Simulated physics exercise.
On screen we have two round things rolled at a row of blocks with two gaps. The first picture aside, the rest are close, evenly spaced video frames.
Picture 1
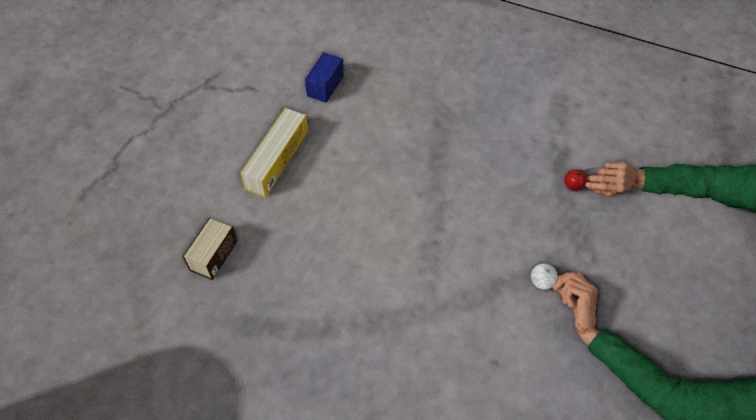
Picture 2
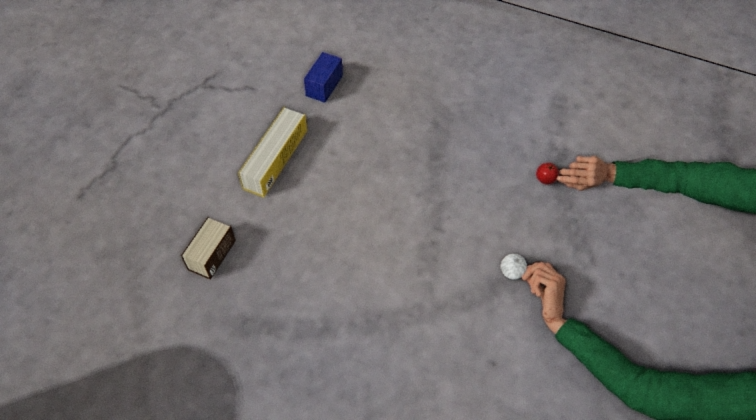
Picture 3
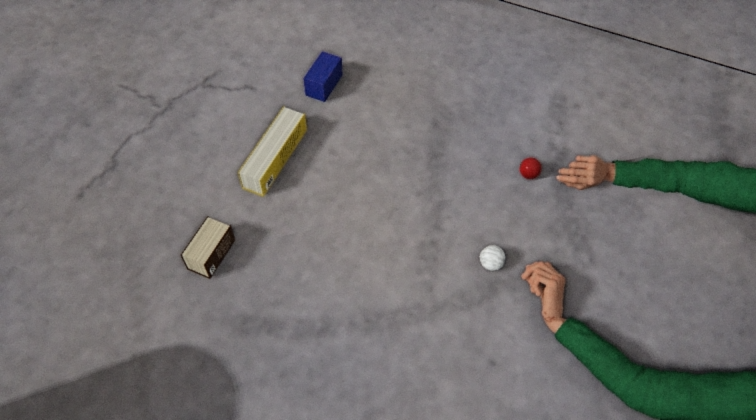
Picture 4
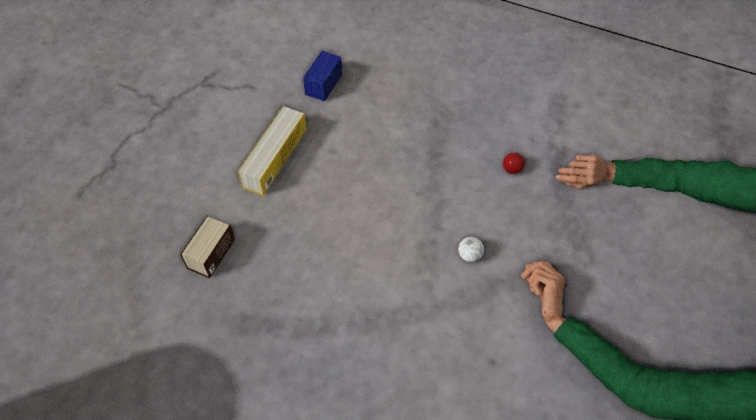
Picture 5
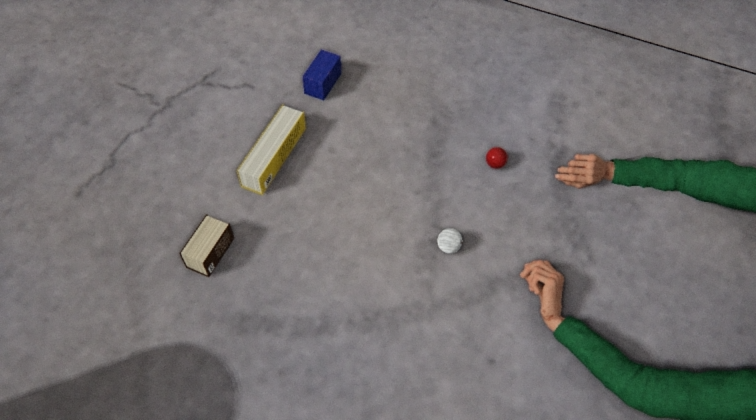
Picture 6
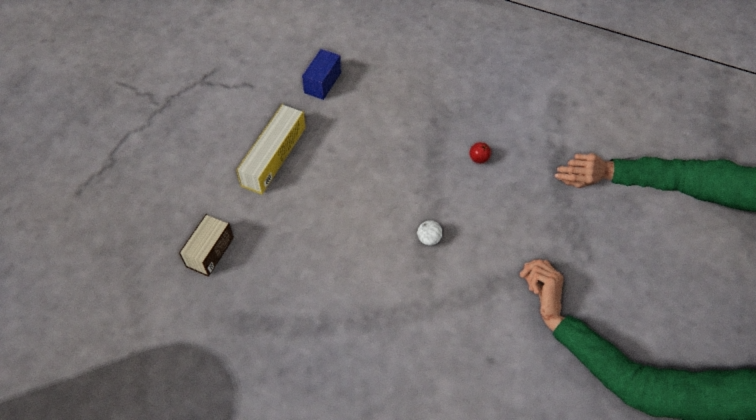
A grey concrete floor with a thin crack and a dark shadow at lower left is seen from above at a slant. A blue block, a long yellow-and-cream block and a small brown-and-cream one form a slanting row on the left, with a red ball and a white ball under two green-sleeved hands at right. The hands push the balls leftward and let go, and both roll left and slightly upward.
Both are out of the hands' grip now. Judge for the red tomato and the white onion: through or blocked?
One by one: The red tomato will probably have a clear path; the white onion will probably have its path cut off.
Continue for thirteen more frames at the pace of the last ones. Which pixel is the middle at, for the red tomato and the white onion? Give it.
By then the red tomato sits at pixel (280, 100) while the white onion sits at pixel (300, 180).
Then, 0.40 s on from there, red tomato heading on near (328, 110); white onion coming back near (291, 180).
Then, 1.02 s on from there, red tomato heading on near (117, 52); white onion coming back near (324, 193).
In the end, the red tomato gets between the blocks; the white onion is stopped.
